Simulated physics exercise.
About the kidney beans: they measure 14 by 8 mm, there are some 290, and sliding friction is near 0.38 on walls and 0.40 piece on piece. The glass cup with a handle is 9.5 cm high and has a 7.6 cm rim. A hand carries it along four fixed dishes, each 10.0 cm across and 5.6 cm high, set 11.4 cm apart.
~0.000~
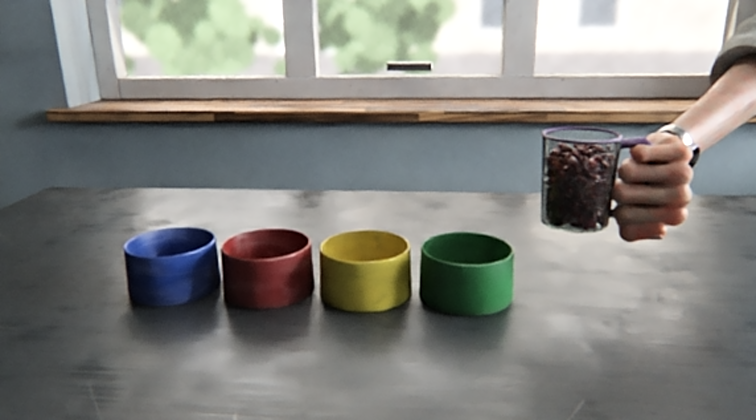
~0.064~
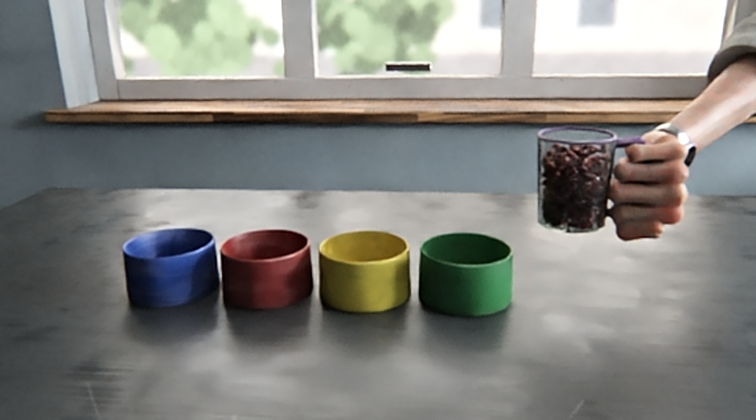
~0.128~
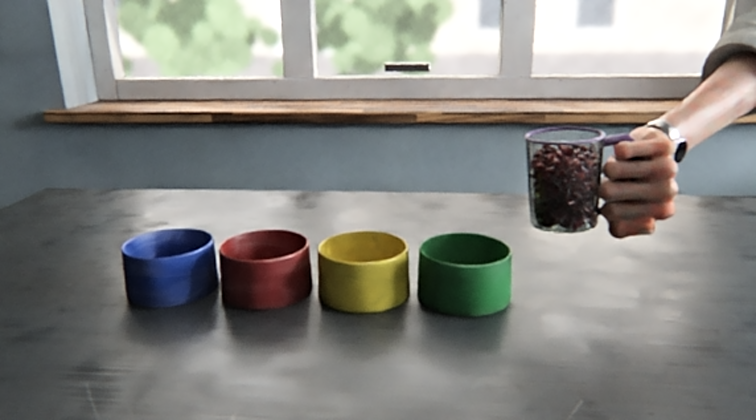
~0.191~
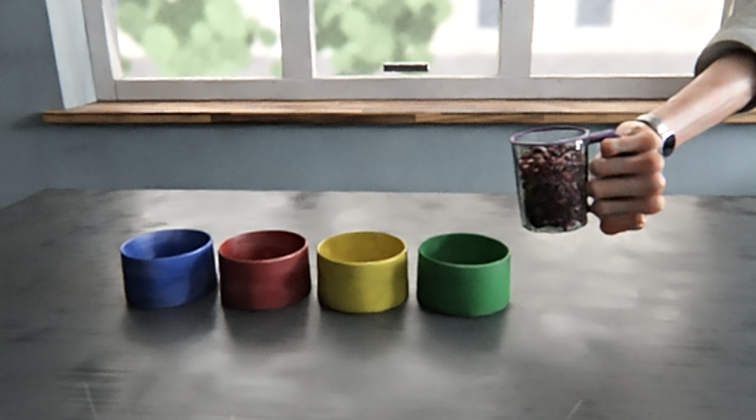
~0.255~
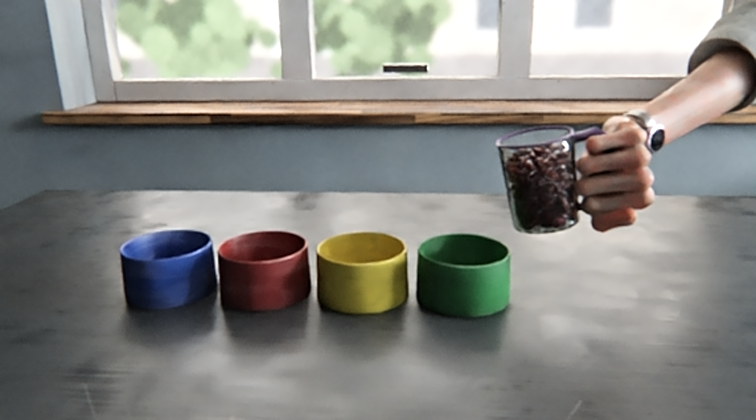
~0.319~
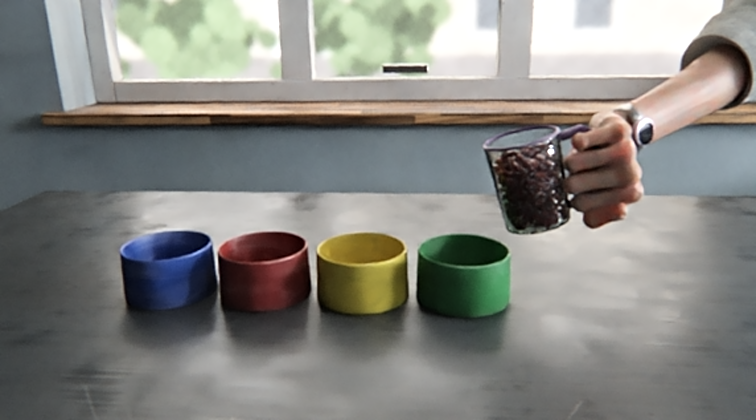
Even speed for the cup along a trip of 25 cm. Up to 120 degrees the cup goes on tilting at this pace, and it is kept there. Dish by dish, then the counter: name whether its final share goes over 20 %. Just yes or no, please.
In short: Red yes, blue no, green no, yellow no, counter yes.
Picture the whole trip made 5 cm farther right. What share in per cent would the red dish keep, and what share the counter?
Then I'd expect red at 0 and the counter at 0.
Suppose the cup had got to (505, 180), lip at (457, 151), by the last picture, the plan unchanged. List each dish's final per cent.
Red 70, blue 0, green 0, yellow 0.
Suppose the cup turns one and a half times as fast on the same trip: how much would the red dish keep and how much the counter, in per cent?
Shares: Red at 60; counter at 30.
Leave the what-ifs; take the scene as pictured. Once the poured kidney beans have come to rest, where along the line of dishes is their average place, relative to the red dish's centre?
About 2 cm to its right-hand side.
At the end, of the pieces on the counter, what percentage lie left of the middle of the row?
That works out to close to 40 per cent.
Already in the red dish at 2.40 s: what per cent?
About 70 per cent by then.
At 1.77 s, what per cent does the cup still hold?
Around 85 percent.
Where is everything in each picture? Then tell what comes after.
Cup at (578, 179), tilt 0 degrees, lip at (544, 135), moved 0.0 cm; middle of the pieces at (578, 187); green dish at (467, 248); yellow dish at (365, 246); red dish at (266, 244); blue dish at (170, 242), in the first frame.
Cup at (574, 180), tilt 1 degrees, lip at (539, 136), moved 0.3 cm; middle of the pieces at (574, 187), in the second frame.
Cup at (564, 180), tilt 4 degrees, lip at (527, 138), moved 1.2 cm; middle of the pieces at (564, 187), in the third frame.
Cup at (552, 180), tilt 7 degrees, lip at (512, 141), moved 2.3 cm; middle of the pieces at (553, 187), in the fourth frame.
Cup at (540, 180), tilt 11 degrees, lip at (498, 144), moved 3.5 cm; middle of the pieces at (542, 188), in the fifth frame.
Cup at (529, 180), tilt 15 degrees, lip at (484, 147), moved 4.6 cm; middle of the pieces at (531, 188); green dish at (464, 250); yellow dish at (362, 248); red dish at (263, 247); blue dish at (167, 245). Its pace works out near 55 degrees a second; the hand travels 18 cm a second, in the sixth frame.
Then, at 1.19 s, tilt 64 degrees; cup holds 100 %.
After 1.77 s, tilt 96 degrees; cup holds 85 %, red 15 %.
After 2.40 s, tilt 120 degrees; cup holds 5 %, red 70 %.
By 3.5 s all is still; red 75 %, blue 0 %, green 0 %, yellow 0 %, counter 25 %.
